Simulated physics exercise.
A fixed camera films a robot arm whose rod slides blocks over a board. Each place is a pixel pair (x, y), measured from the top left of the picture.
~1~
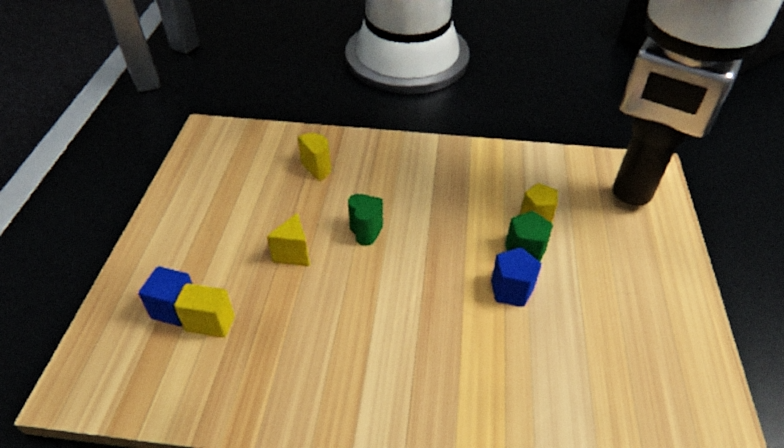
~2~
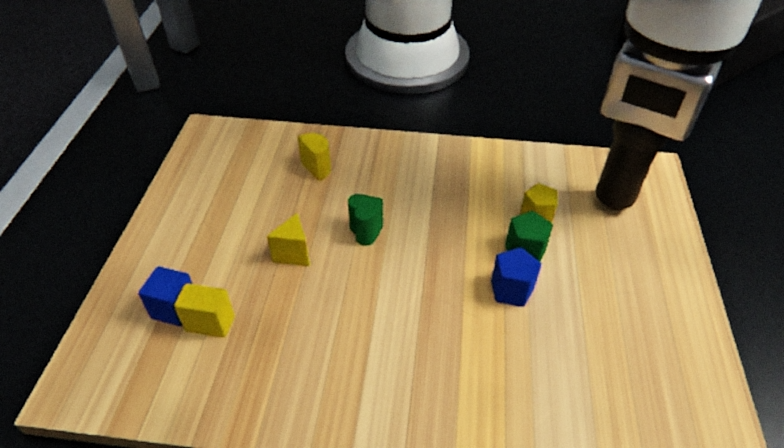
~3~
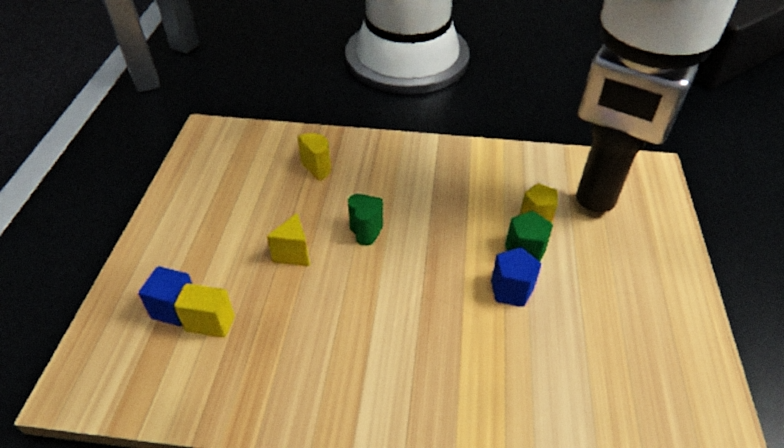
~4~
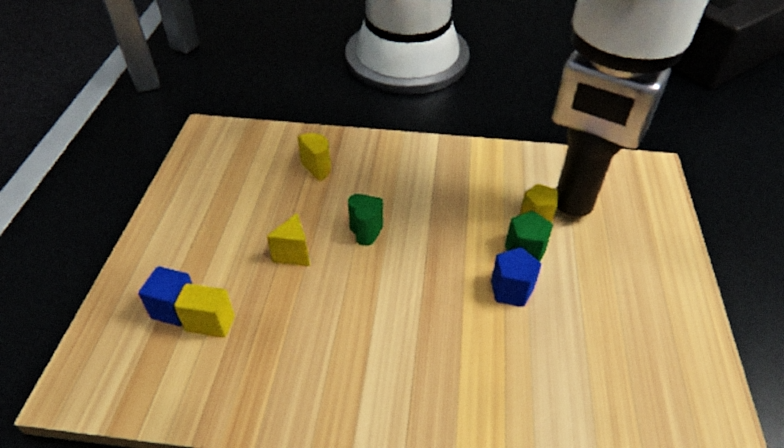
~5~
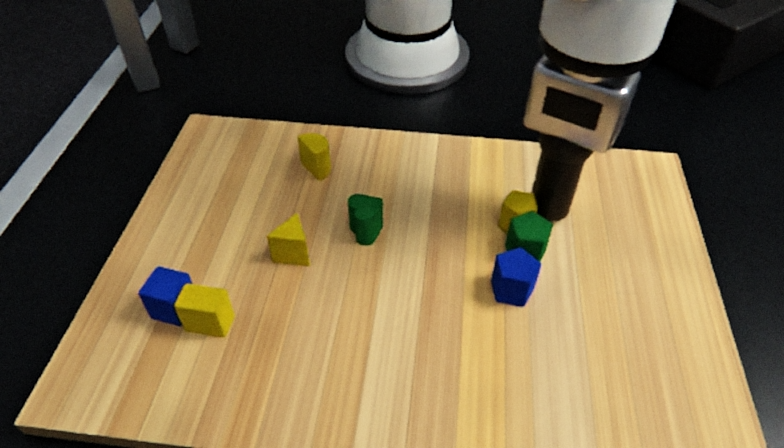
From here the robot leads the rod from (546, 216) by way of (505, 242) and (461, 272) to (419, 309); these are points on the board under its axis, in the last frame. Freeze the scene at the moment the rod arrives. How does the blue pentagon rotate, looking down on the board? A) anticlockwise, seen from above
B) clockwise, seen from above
The correct letter is B.
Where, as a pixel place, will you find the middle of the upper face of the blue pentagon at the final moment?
So, by the moment the path ends, you'll find the top centre of the blue pentagon at (524, 286).
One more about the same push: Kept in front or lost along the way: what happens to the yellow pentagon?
It ends up beside or behind the rod.
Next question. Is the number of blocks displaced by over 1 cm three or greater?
I'd say yes.
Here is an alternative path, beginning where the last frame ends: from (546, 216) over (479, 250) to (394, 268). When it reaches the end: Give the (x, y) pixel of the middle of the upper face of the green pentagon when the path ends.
Put as a pixel place, it's (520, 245).
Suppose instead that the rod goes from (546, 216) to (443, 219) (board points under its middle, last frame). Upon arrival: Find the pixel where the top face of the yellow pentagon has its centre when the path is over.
Its top middle is near (458, 220).
What follows on the original path. One third of the way, rod (506, 234); blue pentagon (521, 279), turned 30° clockwise; yellow pentagon (473, 223); green pentagon (523, 248), turned 70° anticlockwise.
Two thirds of the way, rod (461, 264); blue pentagon (524, 286), turned 25° clockwise; yellow pentagon (421, 242), turned 45° clockwise; green pentagon (521, 254), turned 80° anticlockwise.
At the end, rod (419, 301); blue pentagon (524, 286), turned 25° clockwise; yellow pentagon (406, 247), turned 110° clockwise; green pentagon (521, 254), turned 80° anticlockwise.
